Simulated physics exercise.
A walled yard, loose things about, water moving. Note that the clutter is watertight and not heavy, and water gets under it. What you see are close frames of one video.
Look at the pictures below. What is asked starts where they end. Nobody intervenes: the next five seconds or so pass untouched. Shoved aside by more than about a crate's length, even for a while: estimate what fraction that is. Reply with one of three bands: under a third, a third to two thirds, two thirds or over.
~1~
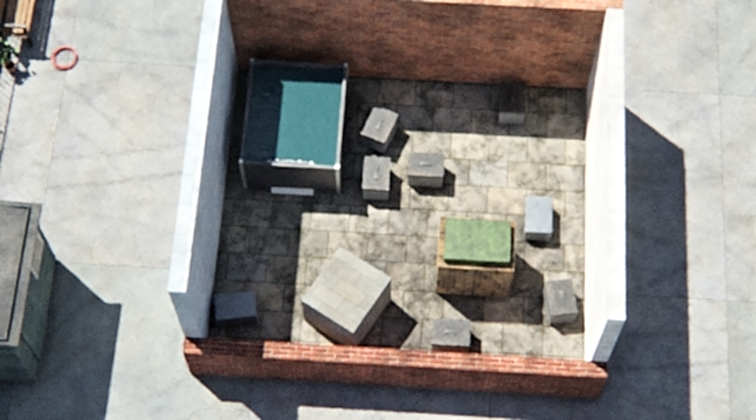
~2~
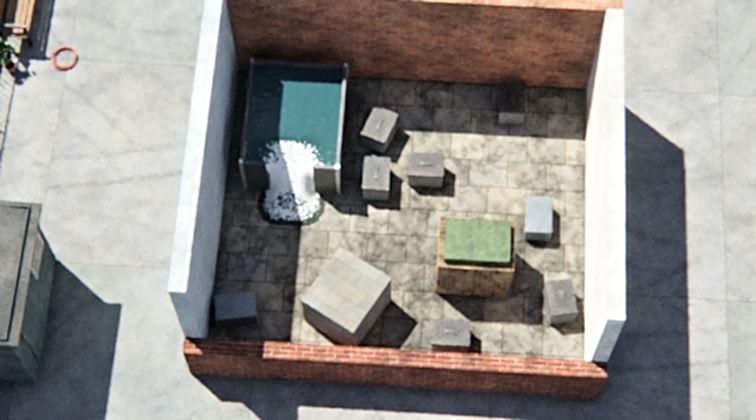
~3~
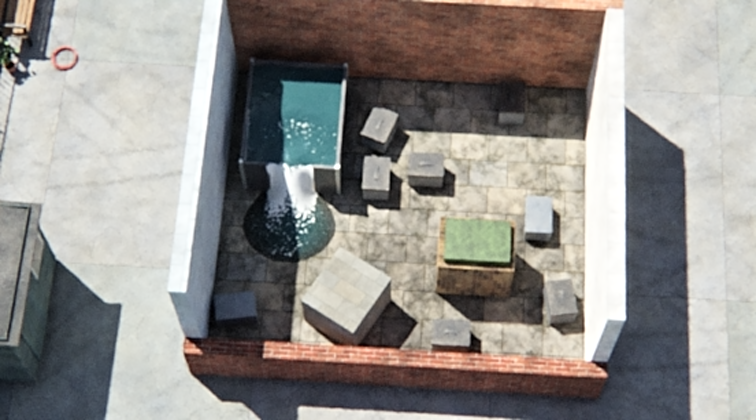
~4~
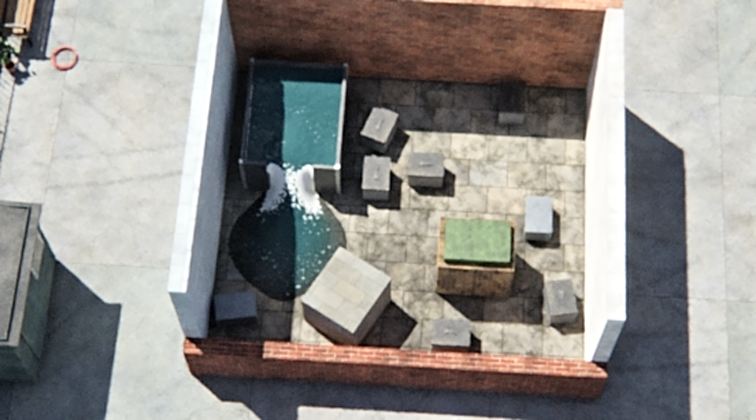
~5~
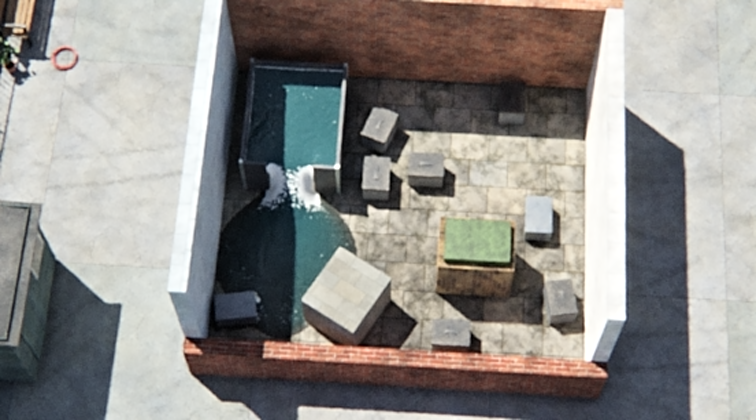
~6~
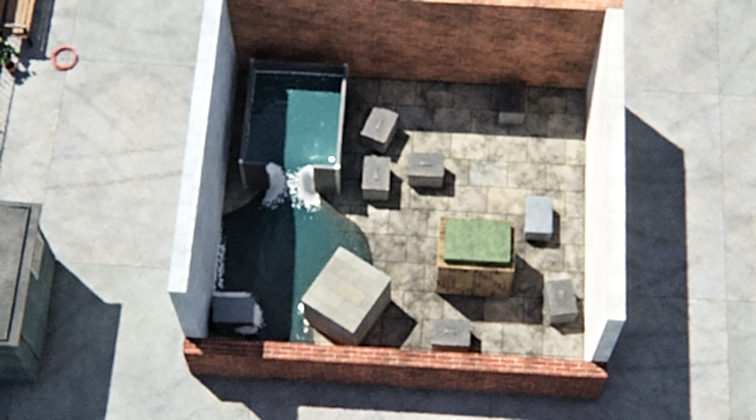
A third to two thirds.
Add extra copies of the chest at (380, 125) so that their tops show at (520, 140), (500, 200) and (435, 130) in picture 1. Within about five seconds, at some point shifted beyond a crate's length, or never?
The answers, in order, are remains nearby, remains nearby and remains nearby.
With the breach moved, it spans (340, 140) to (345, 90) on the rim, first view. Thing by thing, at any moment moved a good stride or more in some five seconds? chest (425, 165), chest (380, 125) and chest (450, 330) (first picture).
Object by object: Covered the distance, covered the distance, covered the distance.
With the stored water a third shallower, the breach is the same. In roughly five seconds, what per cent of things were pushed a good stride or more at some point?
I'd put it near 20 per cent of the loose things.
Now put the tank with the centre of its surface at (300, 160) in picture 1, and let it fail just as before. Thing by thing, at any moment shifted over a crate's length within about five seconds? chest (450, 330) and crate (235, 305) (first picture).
The first one covered the distance, the second covered the distance.
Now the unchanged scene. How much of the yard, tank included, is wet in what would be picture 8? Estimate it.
30 in a hundred, roughly.
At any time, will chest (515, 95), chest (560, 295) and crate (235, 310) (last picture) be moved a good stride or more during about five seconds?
Going through them in order: First kept nearby, second got well clear, third got well clear.
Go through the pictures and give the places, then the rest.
A crate at (235, 305) rests on the ground; a crate at (539, 214) rests on the ground; 0 of 8 have shifted, in the first picture.
A crate at (235, 305) rests on the ground; a crate at (539, 214) rests on the ground; 0 of 8 have shifted, in the second picture.
A crate at (235, 305) rests on the ground; a crate at (539, 214), on the bottom; 0 of 8 have shifted, in the third picture.
A crate at (235, 305) rests on the ground; a crate at (539, 214), on the bottom; 0 of 8 have shifted, in the fourth picture.
A crate at (235, 305) rests on the ground; a crate at (539, 214) rests on the ground; 0 of 8 have shifted, in the fifth picture.
A crate at (233, 310), on the bottom, close to its start; a crate at (539, 214) rests on the ground; 1 of 8 have shifted, in the sixth picture.
A moment on, 0 of 8 are well off their spots; 1 afloat.
Next, 0 of 8 are well off their spots; 1 afloat.
Later, 2 of 8 are well off their spots; 1 afloat.
In the end, 3 of 8 are well off their spots, and 3 have been at some point; 2 afloat.
